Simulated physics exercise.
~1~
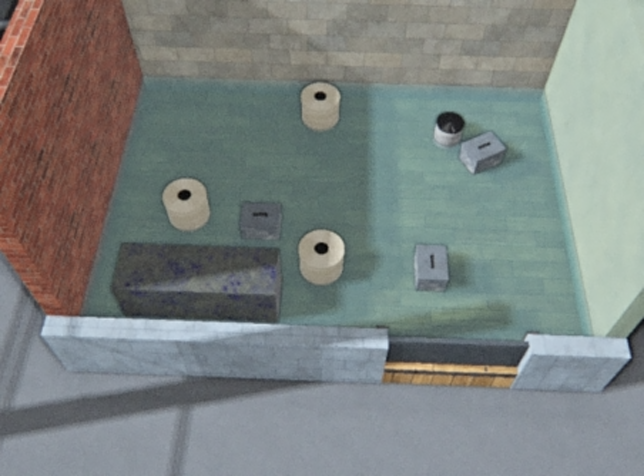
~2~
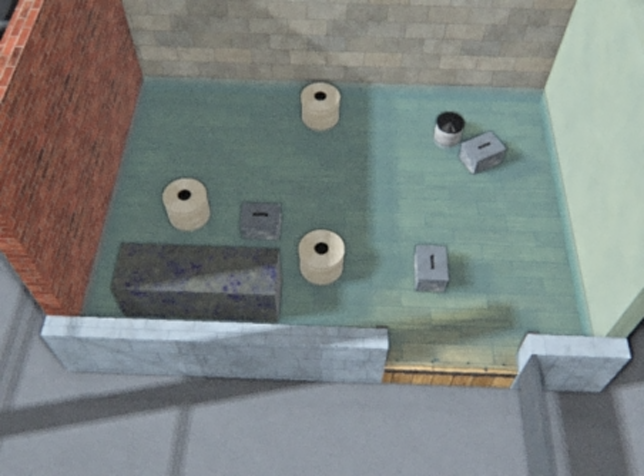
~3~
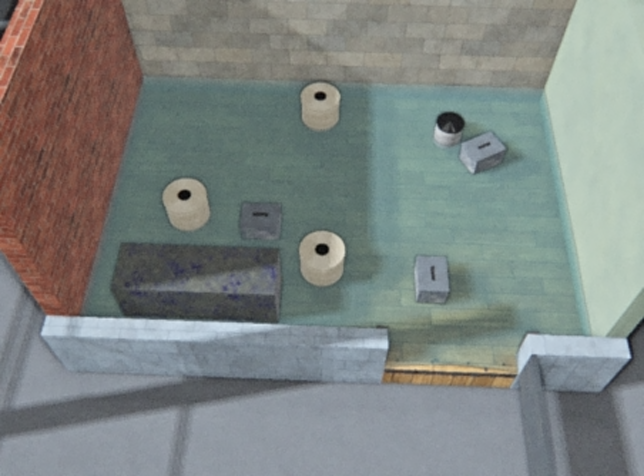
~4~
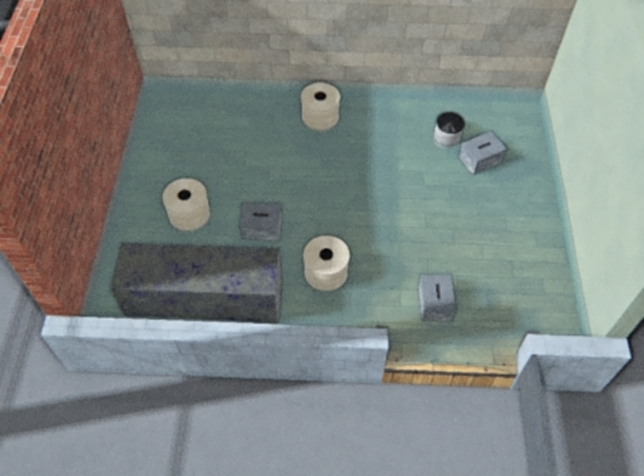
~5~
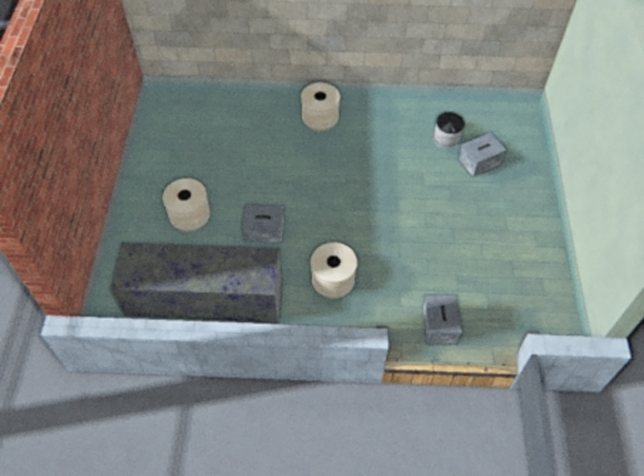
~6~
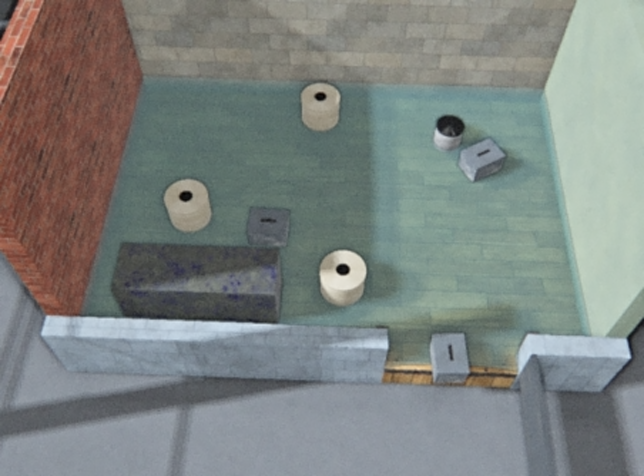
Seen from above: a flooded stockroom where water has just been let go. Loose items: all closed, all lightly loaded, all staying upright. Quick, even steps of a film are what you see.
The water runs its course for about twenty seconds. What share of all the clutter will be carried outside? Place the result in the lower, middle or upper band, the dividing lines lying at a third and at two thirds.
It falls in the highest third.
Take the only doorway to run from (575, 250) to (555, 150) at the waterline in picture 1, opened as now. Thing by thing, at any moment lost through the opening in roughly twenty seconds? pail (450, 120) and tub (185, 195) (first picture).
So, the first one leaves, and the second one never leaves as well.
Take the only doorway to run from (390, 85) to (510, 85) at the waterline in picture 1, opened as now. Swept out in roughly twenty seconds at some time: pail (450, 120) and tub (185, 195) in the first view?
As it turns out, the first one is gone through and the second one is not lost too.
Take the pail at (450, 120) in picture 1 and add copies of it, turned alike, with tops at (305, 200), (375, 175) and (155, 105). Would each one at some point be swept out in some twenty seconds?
The three, in sequence: Departs, departs and remains behind.
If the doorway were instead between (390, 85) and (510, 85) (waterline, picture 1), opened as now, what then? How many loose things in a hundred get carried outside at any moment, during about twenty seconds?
Near 70 percent.
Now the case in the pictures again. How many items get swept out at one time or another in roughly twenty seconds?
Number: 6.
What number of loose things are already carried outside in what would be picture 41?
The number is 5.
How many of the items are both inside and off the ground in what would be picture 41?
So that is 2.
A moment on, 2 of 7 are out; 5 afloat.
Next, 3 of 7 are out; 4 afloat.
Later, 5 of 7 are out; 2 afloat.
In the end, 6 of 7 are out; 1 afloat.
